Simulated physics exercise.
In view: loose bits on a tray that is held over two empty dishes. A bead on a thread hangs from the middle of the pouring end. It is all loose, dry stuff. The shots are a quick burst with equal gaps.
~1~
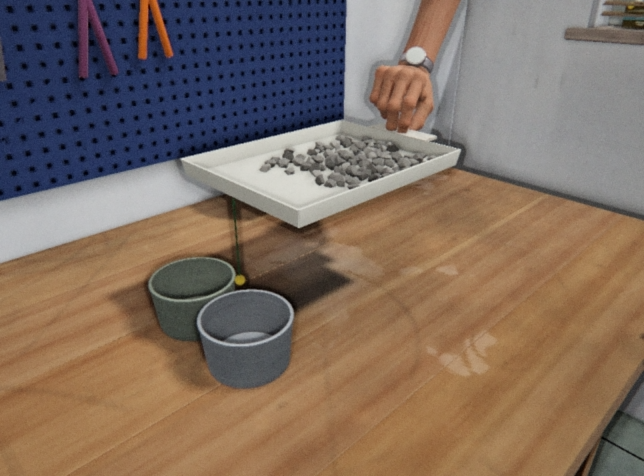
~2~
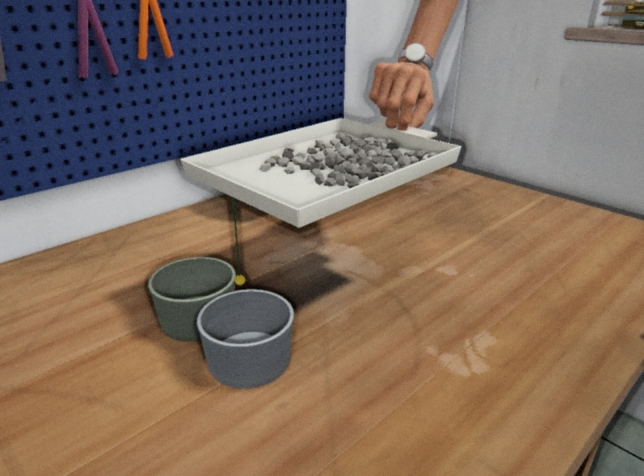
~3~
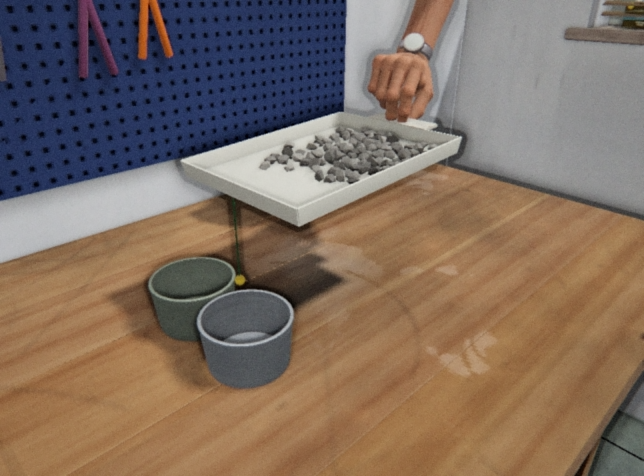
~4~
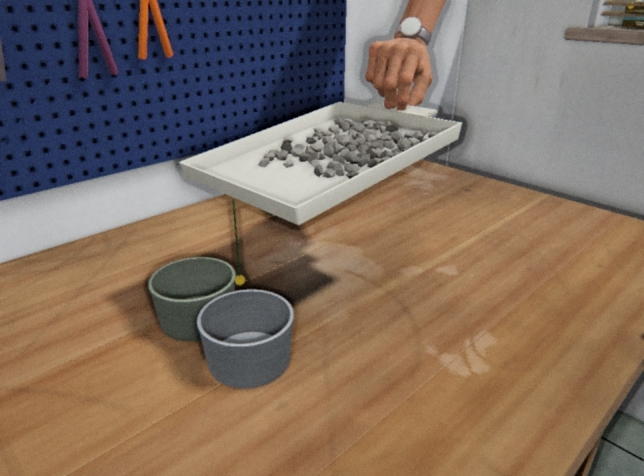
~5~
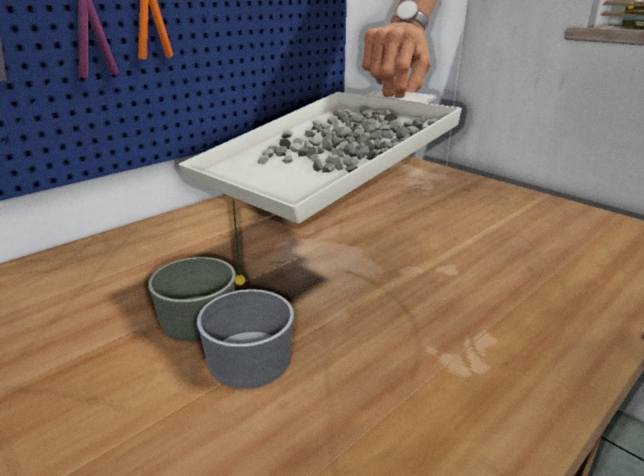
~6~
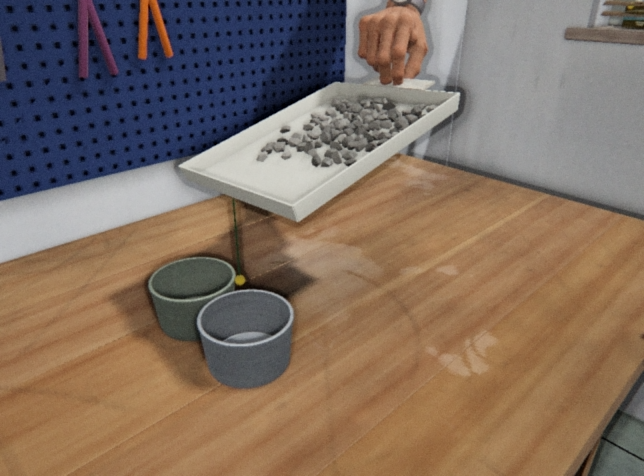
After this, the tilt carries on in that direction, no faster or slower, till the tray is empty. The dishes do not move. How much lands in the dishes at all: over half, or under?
In the dishes lies over half of it.
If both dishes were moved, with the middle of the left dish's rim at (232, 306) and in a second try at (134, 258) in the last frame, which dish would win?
In turn: The left-hand dish; the right one.
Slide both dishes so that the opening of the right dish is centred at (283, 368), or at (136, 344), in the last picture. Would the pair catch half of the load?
First less than half, then less than half.
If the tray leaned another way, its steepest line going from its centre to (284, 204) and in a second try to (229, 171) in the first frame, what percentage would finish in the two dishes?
First some 40, then 60 per cent.
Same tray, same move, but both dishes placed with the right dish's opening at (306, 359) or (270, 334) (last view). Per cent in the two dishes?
Near 20 % and 50 %.
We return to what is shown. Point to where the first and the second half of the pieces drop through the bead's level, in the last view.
Early half (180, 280), late half (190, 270).
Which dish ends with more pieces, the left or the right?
That is the left one.
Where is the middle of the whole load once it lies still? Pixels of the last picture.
Near (196, 319).
Soon, tray tipped steeply; most on the tray; a small part in the air.
A while on, tray tipped right over; about half on the tray; a small part in the right dish; about a quarter in the left dish; a small part outside both; a small part in the air.
Towards the end, tray tipped past a quarter turn; about a quarter in the right dish; about half in the left dish; about a quarter outside both.
Finally, tray tipped past a quarter turn; about a quarter in the right dish; about half in the left dish; about a quarter outside both.
